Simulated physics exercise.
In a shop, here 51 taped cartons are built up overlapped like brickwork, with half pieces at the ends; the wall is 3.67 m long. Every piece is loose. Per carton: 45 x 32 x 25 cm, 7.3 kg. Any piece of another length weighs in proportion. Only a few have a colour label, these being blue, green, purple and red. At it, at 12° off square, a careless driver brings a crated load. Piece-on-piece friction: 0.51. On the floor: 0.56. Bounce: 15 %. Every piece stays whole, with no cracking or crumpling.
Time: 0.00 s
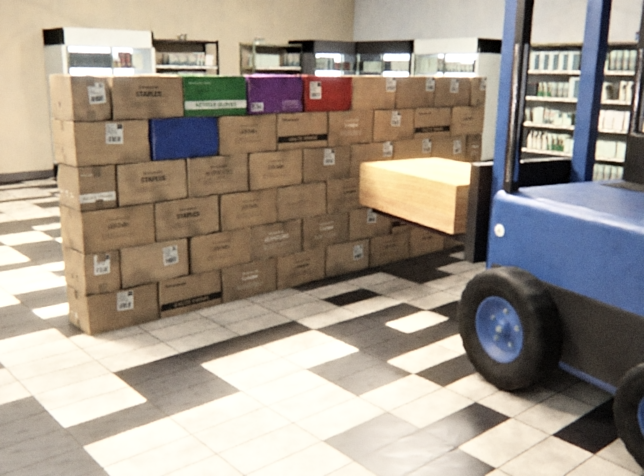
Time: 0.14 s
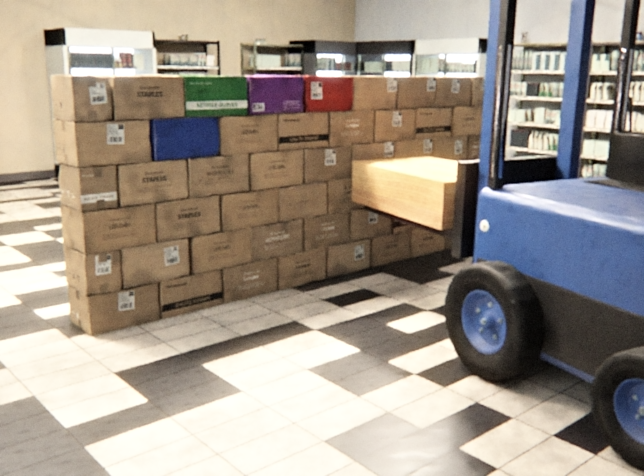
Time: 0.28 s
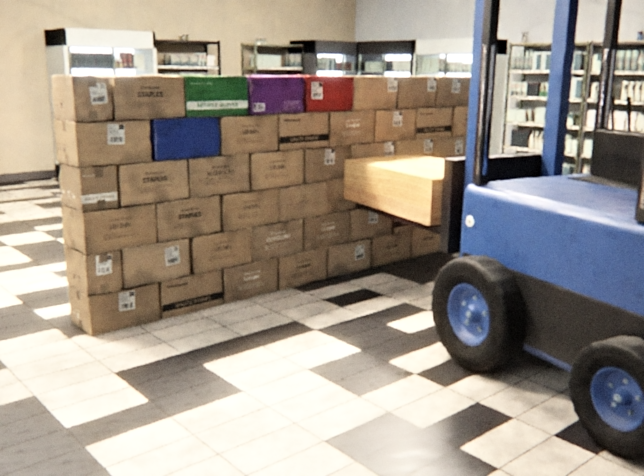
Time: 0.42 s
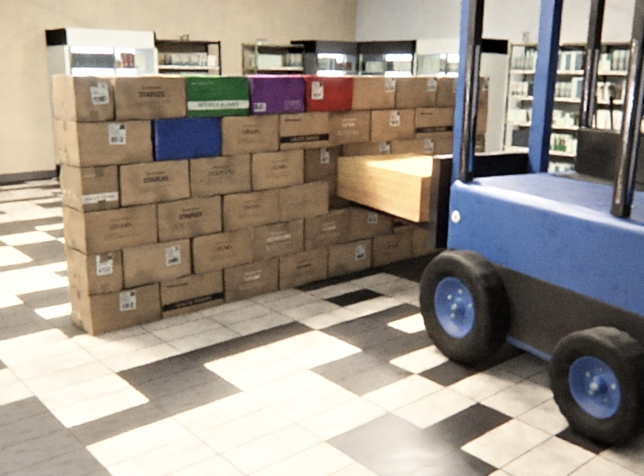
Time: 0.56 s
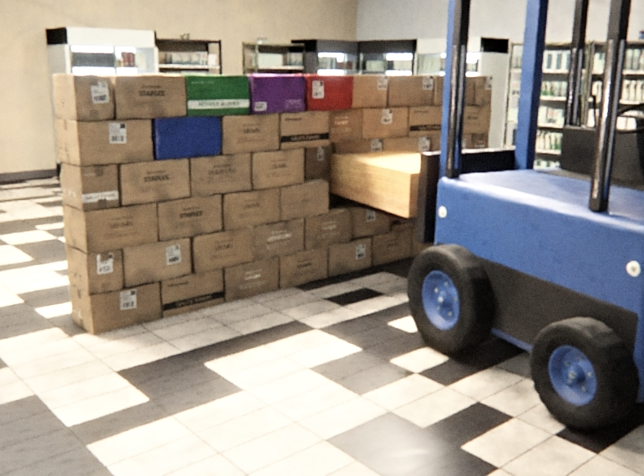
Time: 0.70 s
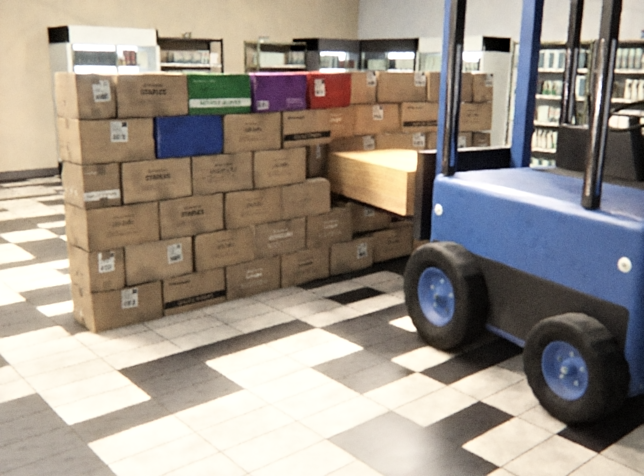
A blue forklift pushes a wooden crate into a carton wall, shoving several boxes back.
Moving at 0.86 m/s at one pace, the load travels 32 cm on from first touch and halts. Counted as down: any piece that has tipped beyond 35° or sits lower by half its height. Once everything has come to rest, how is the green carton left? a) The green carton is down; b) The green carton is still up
b, the green carton is still up.
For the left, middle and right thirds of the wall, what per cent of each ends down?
Per cent - left 0, middle 50, right 30.
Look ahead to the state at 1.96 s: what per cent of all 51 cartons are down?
It's 25 percent at that point.
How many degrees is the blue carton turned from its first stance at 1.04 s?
Measured against how it began, the tilt is near 0 degrees.
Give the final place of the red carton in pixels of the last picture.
End point in last frame: Roughly (258, 201).
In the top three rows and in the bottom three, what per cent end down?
From above it's 50%, from below it's 10%.
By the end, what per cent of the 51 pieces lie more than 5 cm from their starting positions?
Share: 25 in a hundred.
After 1.04 s, none of the 51 cartons down, 23 disturbed; green carton unmoved; red carton 15 cm from its place.
After 1.40 s, 11 of the 51 cartons down; green carton unmoved; red carton 35° from how it stood.
After 1.96 s, 13 of the 51 cartons down; green carton unmoved; red carton upside down.
In the end (3.5 s), 14 of the 51 cartons down; green carton unmoved; red carton upside down; purple carton on its side. From the last view, middles, green carton near (207, 93), red carton near (258, 201).
